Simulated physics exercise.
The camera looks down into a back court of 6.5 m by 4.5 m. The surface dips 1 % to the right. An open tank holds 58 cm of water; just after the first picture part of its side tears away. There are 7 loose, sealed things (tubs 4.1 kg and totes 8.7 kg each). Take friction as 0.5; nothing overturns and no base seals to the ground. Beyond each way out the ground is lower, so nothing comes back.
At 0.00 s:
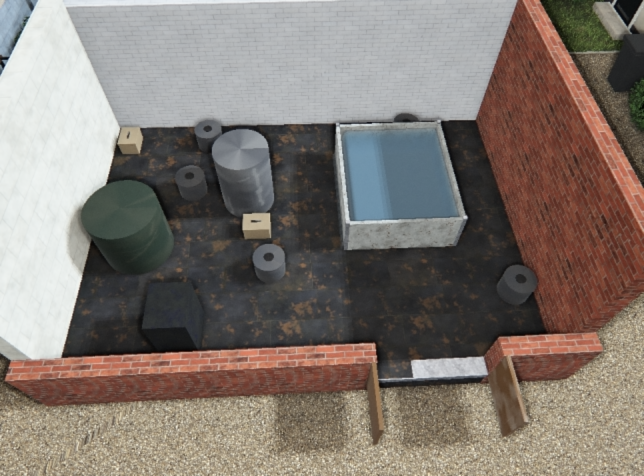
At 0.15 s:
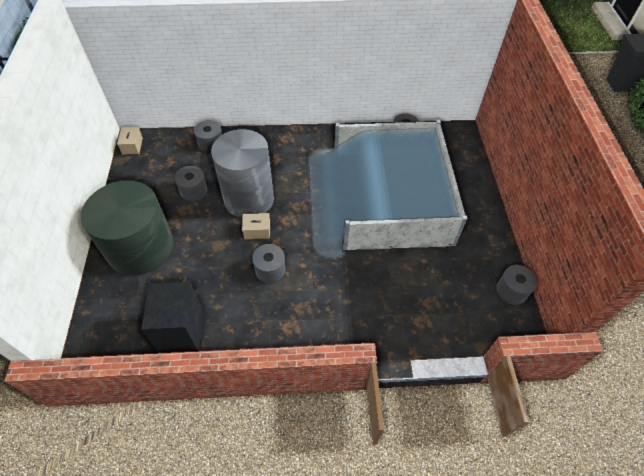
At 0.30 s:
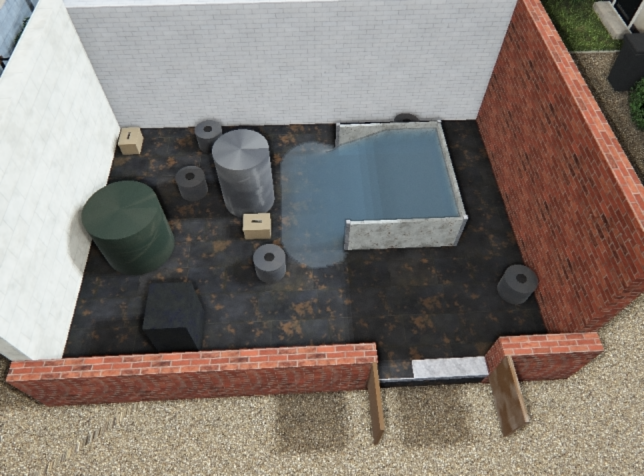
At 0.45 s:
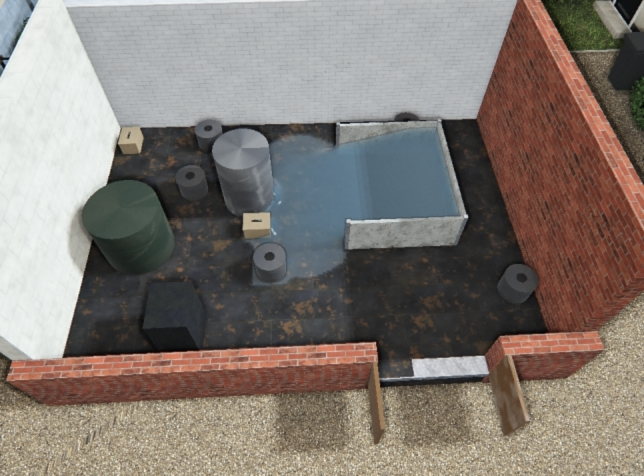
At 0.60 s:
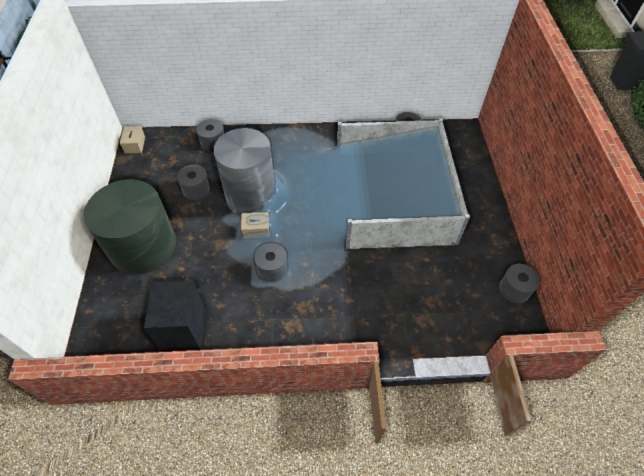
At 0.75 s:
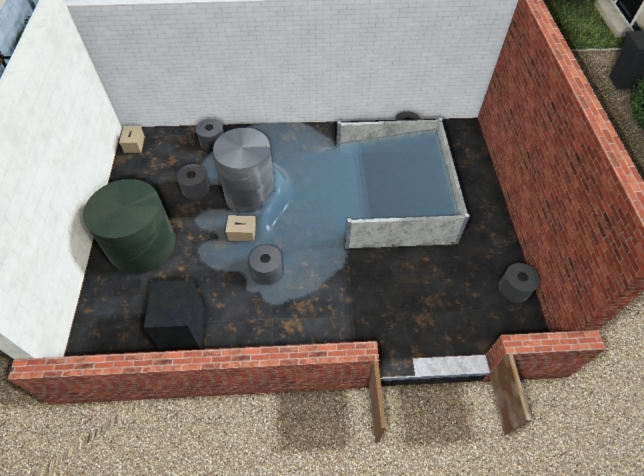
Water pours leftward from an open tank, spreads around tubs, and nudges a small tote.
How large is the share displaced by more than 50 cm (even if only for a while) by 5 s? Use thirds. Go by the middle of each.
Share: Two thirds or above.
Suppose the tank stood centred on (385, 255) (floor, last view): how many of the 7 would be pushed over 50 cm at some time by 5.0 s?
Then 6.
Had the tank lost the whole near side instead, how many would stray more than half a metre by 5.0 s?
In that case 2 of them.
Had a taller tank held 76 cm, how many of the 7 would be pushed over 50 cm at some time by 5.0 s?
In that case 6 of them.
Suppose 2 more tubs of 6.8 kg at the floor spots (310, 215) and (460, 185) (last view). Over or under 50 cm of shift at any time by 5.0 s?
In that order: More, short of it.
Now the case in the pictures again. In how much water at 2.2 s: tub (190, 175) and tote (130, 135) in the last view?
Roughly 3 and 26 cm.
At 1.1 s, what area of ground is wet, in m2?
Some 12 m2.
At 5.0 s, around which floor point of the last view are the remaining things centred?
At about (297, 235).
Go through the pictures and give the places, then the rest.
A tote at (256, 222), on the bottom; a tub at (269, 257), on the bottom; water covers 3.2 m2; 0 of 7 have shifted, in the first picture.
A tote at (256, 222), on the bottom; a tub at (268, 257) rests on the ground; 4.1 m2 under water; 0 of 7 have shifted, in the second picture.
A tote at (256, 222) rests on the ground; a tub at (269, 257), on the bottom; 5.4 m2 under water; 0 of 7 have shifted, in the third picture.
A tote at (256, 221), on the bottom; a tub at (269, 257), on the bottom; water covers 6.5 m2; 0 of 7 have shifted, in the fourth picture.
A tote at (255, 221) rests on the ground, 5 cm from its start; a tub at (270, 256), on the bottom; water covers 7.7 m2; 1 of 7 have shifted, in the fifth picture.
A tote at (240, 224), on the bottom, 26 cm from its start; a tub at (265, 259), on the bottom, 9 cm from its start; water covers 9.2 m2; 2 of 7 have shifted, in the sixth picture.
After 1.1 s 1 of 7 are over 50 cm from their spots; 1 afloat.
After 2.2 s 3 of 7 are over 50 cm from their spots; 4 afloat.
After 3.5 s 4 of 7 are over 50 cm from their spots; 5 afloat.
After 5.0 s 5 of 7 are over 50 cm from their spots, and 5 have been at some point; 6 afloat.
